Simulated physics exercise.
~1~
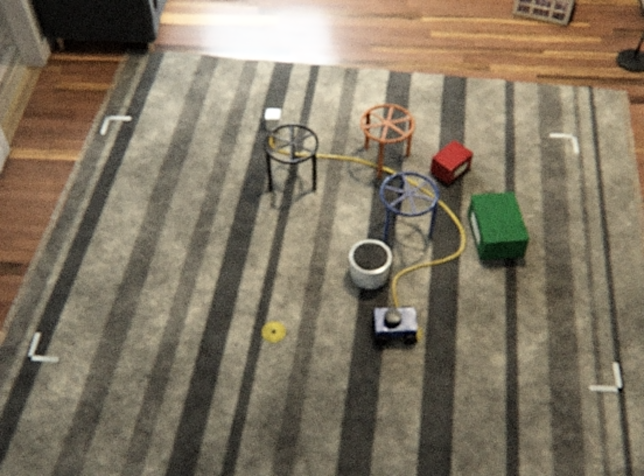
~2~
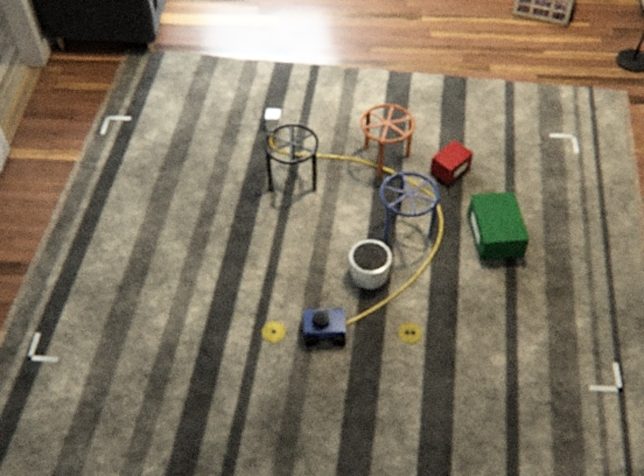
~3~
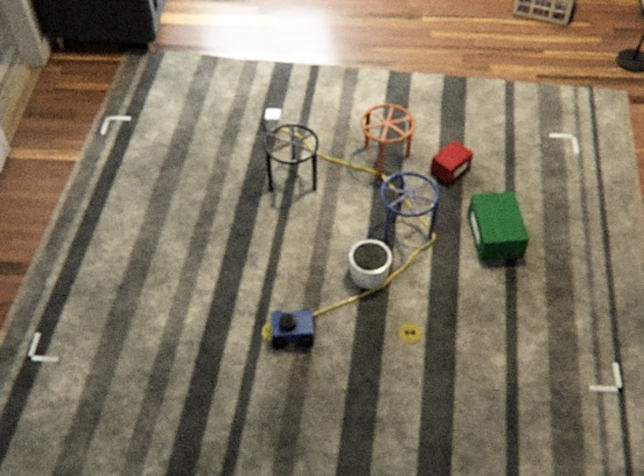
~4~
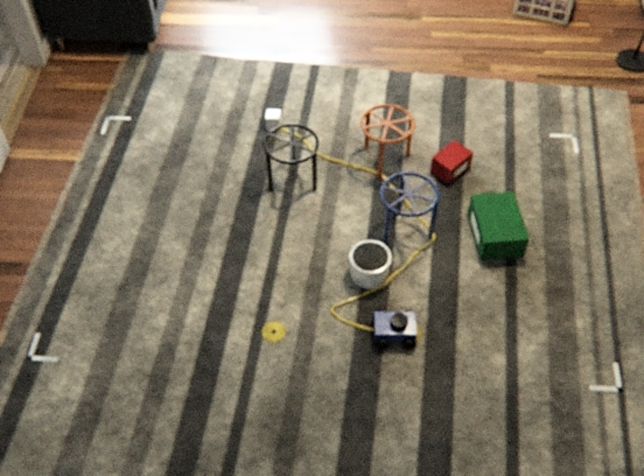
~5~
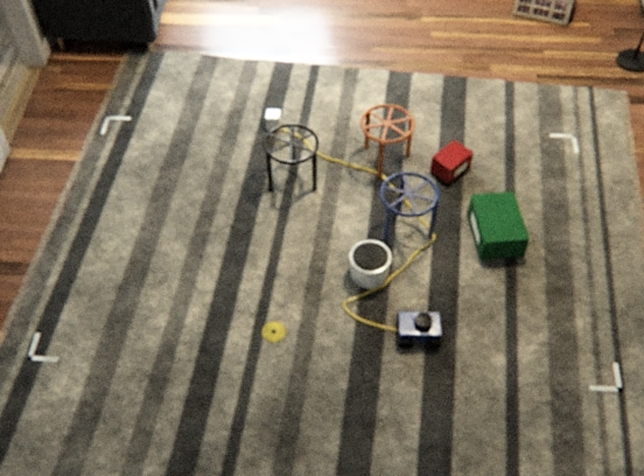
Small blue cart trailing a yellow cord moves left across a striped rug to a yellow mark, then returns right and stops.
